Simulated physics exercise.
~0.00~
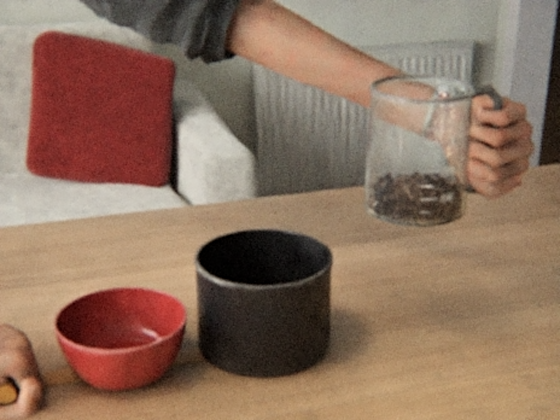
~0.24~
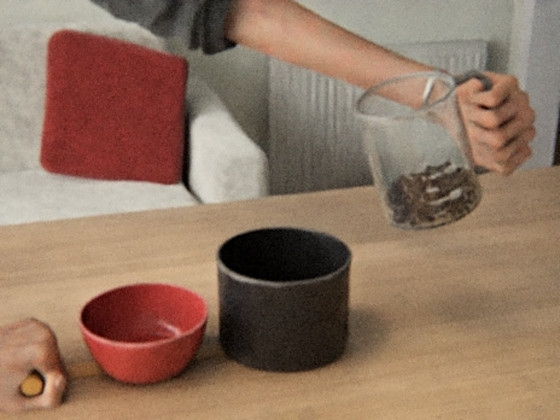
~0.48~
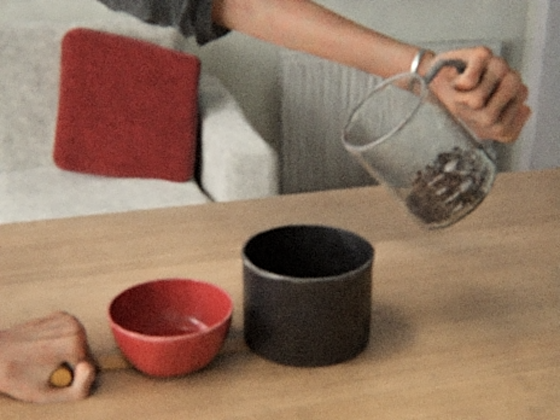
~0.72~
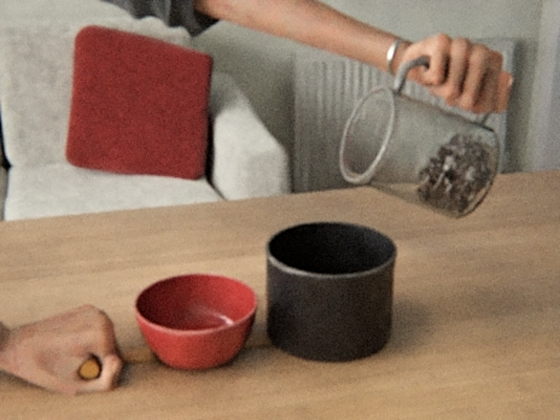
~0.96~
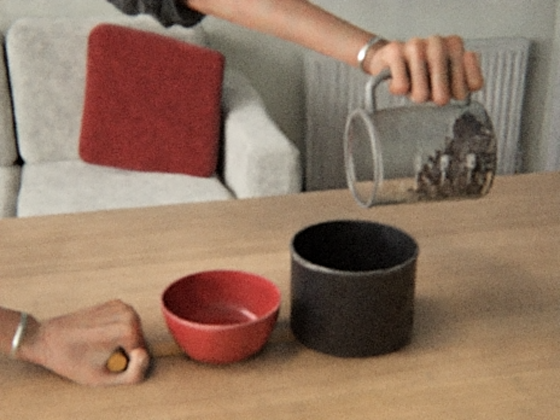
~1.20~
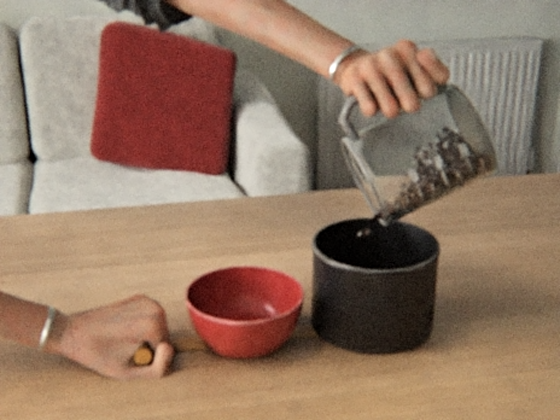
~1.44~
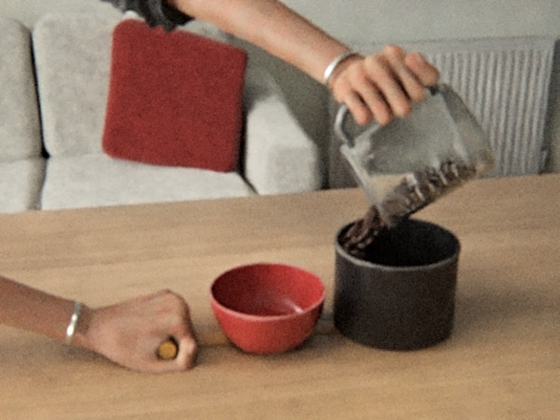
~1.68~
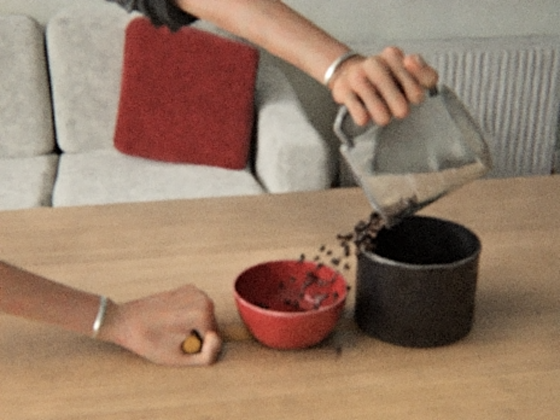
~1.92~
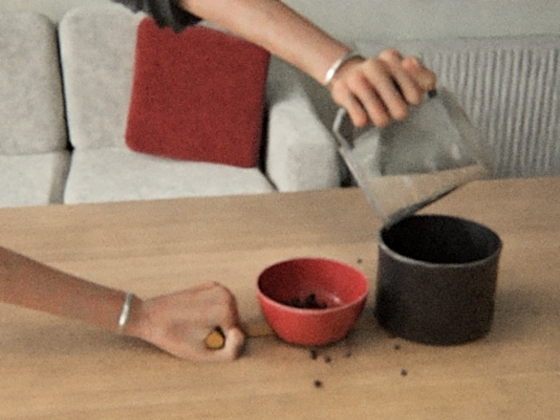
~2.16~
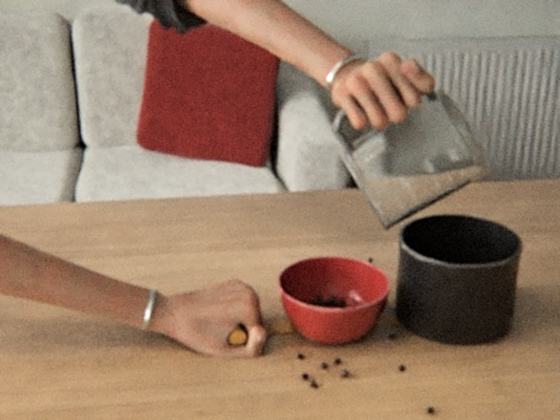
Hand tipping coffee beans from a glass jug into a black pot and red bowl sliding right, some scattering on the table.
